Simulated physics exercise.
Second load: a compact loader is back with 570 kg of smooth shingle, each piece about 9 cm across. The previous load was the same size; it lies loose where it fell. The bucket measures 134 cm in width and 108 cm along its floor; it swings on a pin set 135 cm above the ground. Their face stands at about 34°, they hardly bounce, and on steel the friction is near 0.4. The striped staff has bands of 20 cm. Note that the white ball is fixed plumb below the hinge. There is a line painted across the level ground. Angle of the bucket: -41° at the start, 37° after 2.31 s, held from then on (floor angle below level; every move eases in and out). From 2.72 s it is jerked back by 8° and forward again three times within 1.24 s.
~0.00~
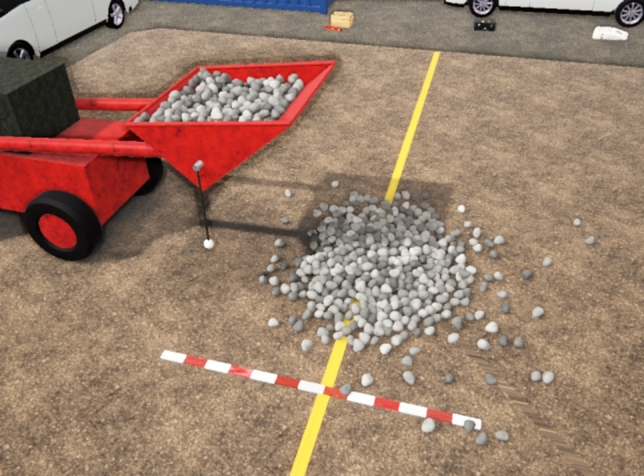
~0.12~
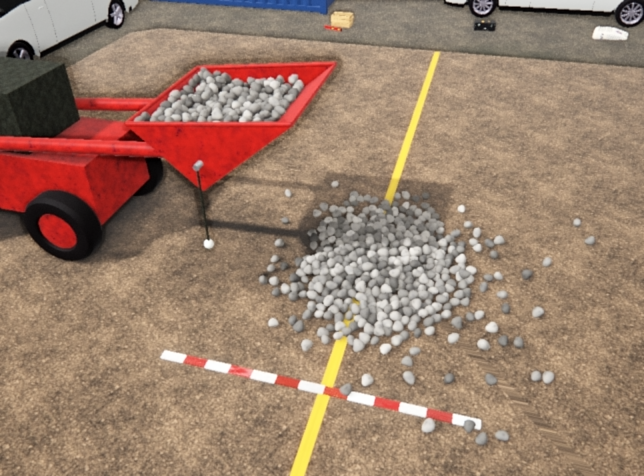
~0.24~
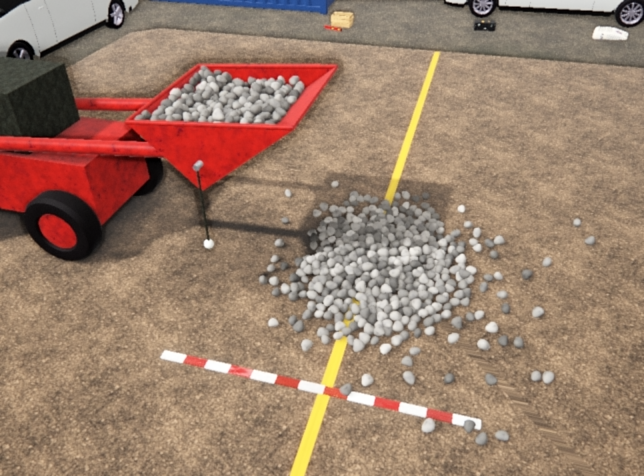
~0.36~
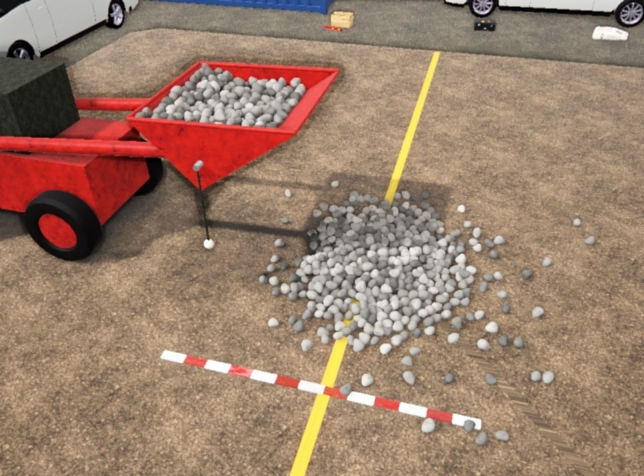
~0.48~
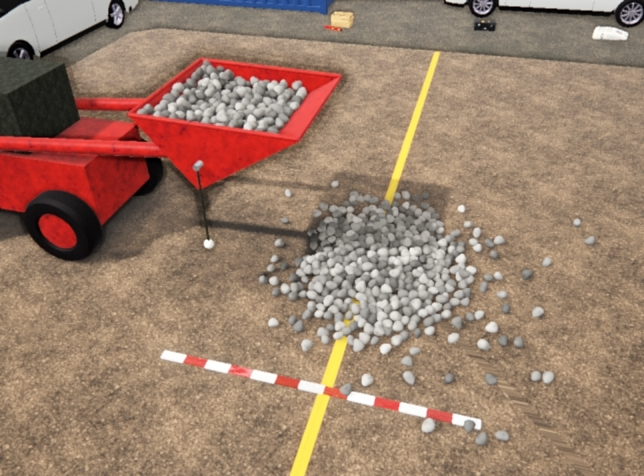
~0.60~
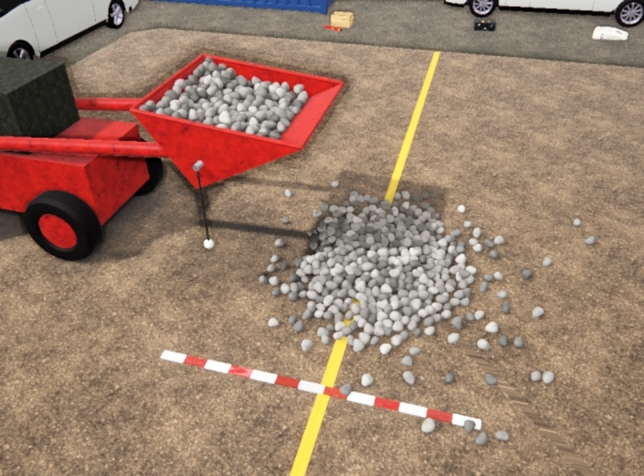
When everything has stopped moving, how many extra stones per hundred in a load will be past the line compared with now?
About 32 per hundred.
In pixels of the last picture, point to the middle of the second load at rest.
Centre at roughly (347, 249).
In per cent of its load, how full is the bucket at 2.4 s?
Some 20 percent, roughly.
After 1.7 s the floor is at 25°; in per cent of one load, 98 in the bucket, 39 short of the line, 63 past the line; the foremost stones are at (550, 294).
After 2.4 s the floor is at 37°; in per cent of one load, 22 in the bucket, 102 short of the line, 76 past the line; the foremost stones are at (550, 294).
After 4.4 s the floor is at 37°; in per cent of one load, 0 in the bucket, 105 short of the line, 95 past the line; the foremost stones are at (550, 294).
After 7.2 s the floor is at 37°; in per cent of one load, 0 in the bucket, 105 short of the line, 95 past the line; the foremost stones are at (550, 294). Net gain past the line, 32.
